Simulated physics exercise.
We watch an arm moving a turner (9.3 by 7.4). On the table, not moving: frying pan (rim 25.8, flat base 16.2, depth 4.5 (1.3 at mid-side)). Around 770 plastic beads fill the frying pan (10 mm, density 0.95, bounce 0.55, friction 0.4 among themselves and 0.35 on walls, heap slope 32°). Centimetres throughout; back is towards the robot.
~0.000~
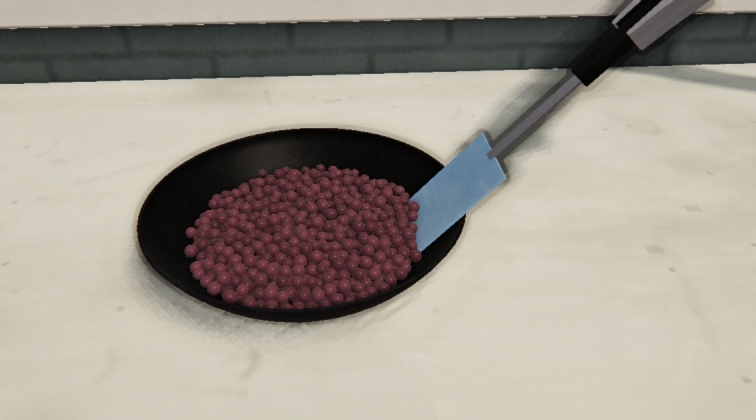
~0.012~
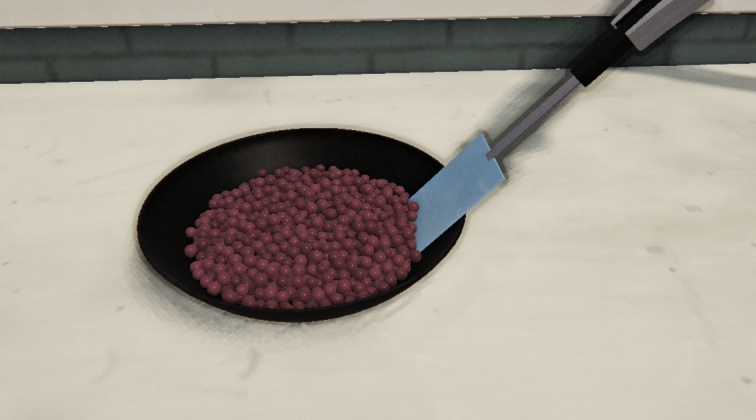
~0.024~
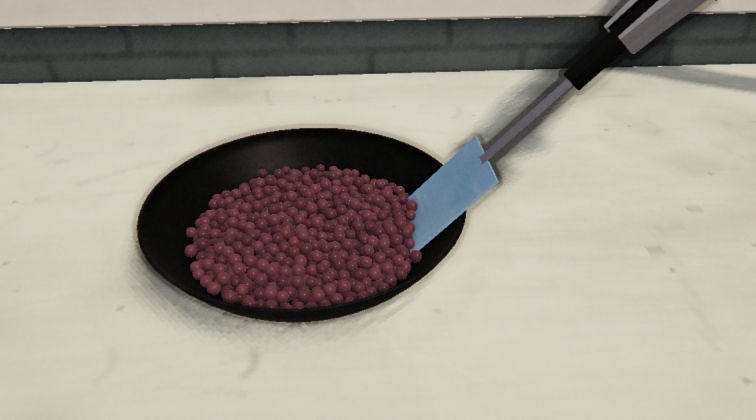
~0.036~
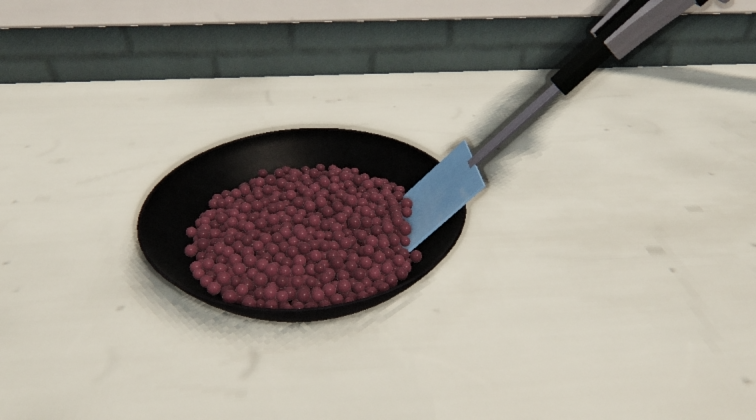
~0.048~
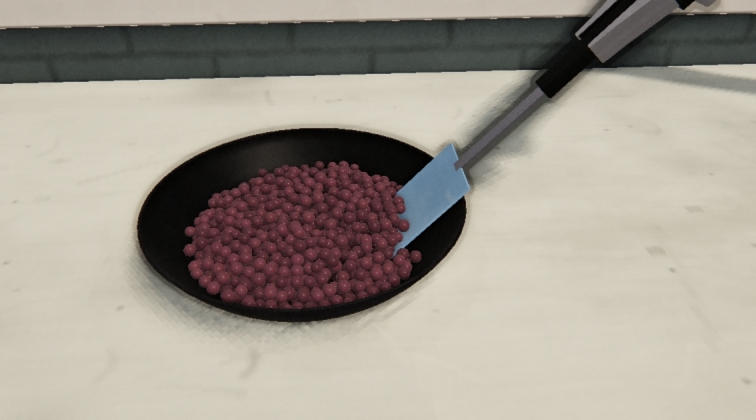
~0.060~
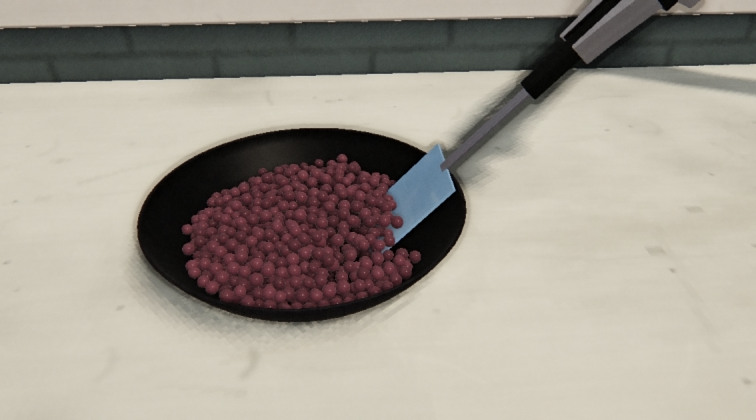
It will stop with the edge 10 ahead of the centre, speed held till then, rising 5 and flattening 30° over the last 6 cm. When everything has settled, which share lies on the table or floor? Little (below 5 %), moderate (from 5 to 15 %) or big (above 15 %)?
A big share, above 15 %, ends on the table or floor.
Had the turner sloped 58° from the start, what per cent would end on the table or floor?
In that case some 25 per cent.
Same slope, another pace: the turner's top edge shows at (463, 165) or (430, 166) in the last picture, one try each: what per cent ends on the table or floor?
Some 15 and 25 per cent.
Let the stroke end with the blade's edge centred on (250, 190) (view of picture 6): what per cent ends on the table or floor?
Some 10 per cent.
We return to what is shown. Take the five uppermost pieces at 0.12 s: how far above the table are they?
Roughly 7 cm.
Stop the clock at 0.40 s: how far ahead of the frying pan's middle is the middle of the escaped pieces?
Some 24 cm.
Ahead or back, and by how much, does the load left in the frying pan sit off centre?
About 3.0 cm ahead.
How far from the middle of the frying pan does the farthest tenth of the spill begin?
Some 75 cm.
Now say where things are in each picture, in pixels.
The first picture shows turner top edge at (494, 154), sloping 47°; upper third of the load around (309, 220), from x 190 to 415, top at y 170; 769 in the frying pan.
The second picture shows turner top edge at (493, 155), sloping 47°; upper third of the load around (309, 220), from x 190 to 415, top at y 170.
The third picture shows turner top edge at (486, 157), sloping 47°; upper third of the load around (310, 220), from x 190 to 415, top at y 170.
The fourth picture shows turner top edge at (474, 162), sloping 47°; upper third of the load around (314, 219), from x 190 to 415, top at y 170.
The fifth picture shows turner top edge at (460, 165), sloping 47°; upper third of the load around (316, 215), from x 190 to 415, top at y 165.
The sixth picture shows turner top edge at (446, 166), sloping 47°; upper third of the load around (312, 213), from x 185 to 415, top at y 160; 769 in the frying pan.
After 0.12 s, sloping 47°, highest piece 9 above the table; 769 in the frying pan.
After 0.17 s, sloping 40°, highest piece 10 above the table; 768 in the frying pan, 1 on the blade or in flight.
After 0.40 s, sloping 17°, highest piece 15 above the table; 601 in the frying pan, 55 on the table or floor, 113 on the blade or in flight.
After 1.45 s, sloping 17°, highest piece 4 above the table; 601 in the frying pan, 168 on the table or floor.
At rest, 601 in the frying pan, 168 on the table or floor. That is 22 % on the table or floor.
